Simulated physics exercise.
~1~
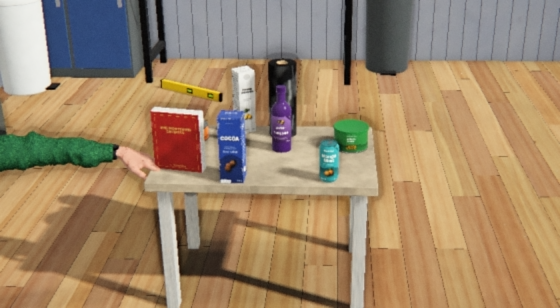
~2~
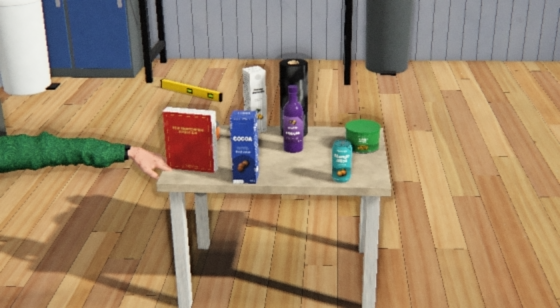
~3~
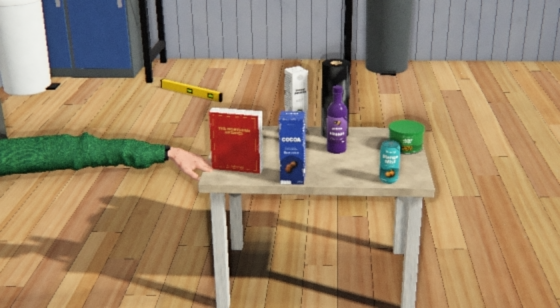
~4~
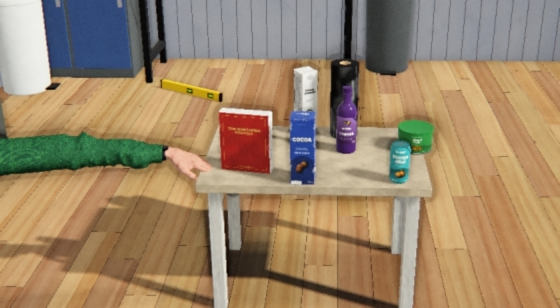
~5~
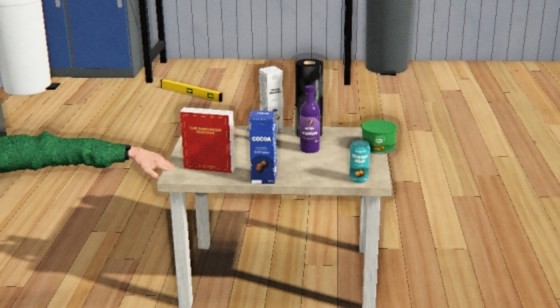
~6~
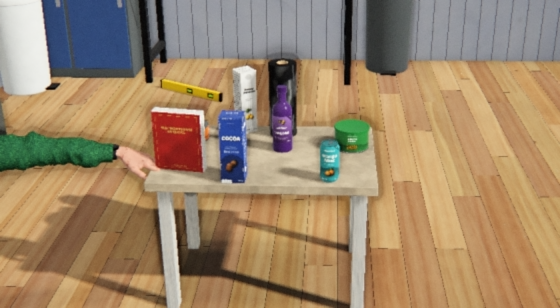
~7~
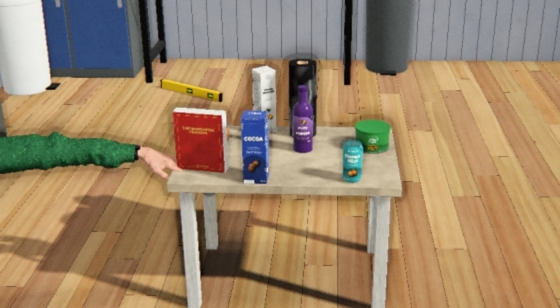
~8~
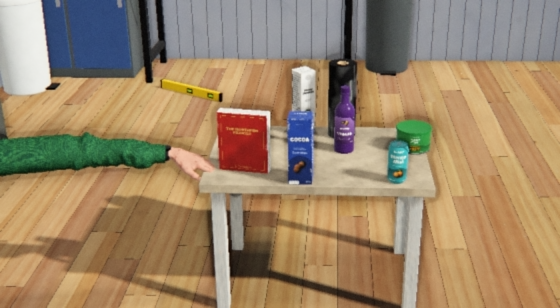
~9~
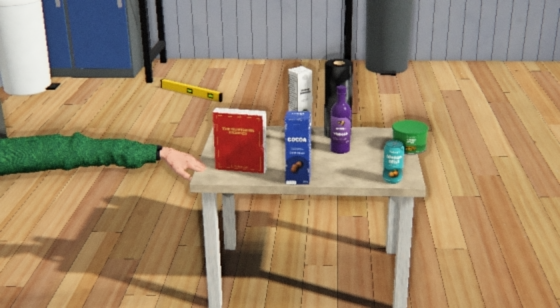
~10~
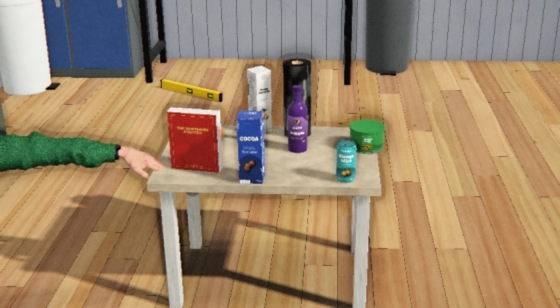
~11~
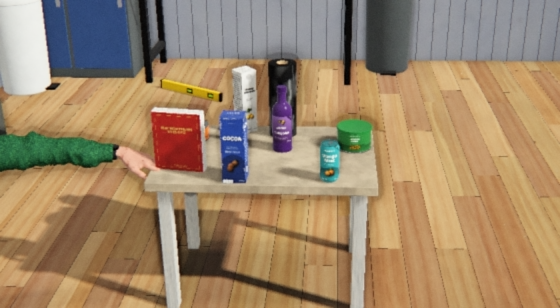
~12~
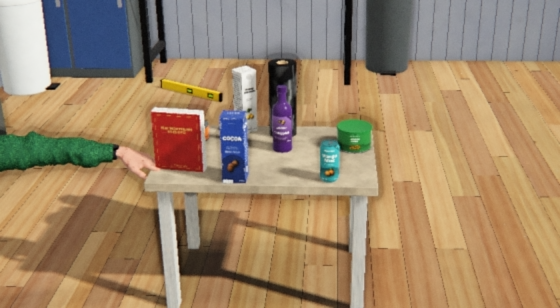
In a room with a plank floor and pale panelled wall, seen from the front and slightly above, a light-topped side table stands beside a green-sleeved arm reaching in from the left. A red book and blue carton stand at the left, with a white carton and black roll behind, a purple bottle near the middle, and a turquoise can and green tub at the right. The table slides right with the hand at its edge, then back left. It slides right again and returns left. Everything stays upright, and the table ends still, near where it began.
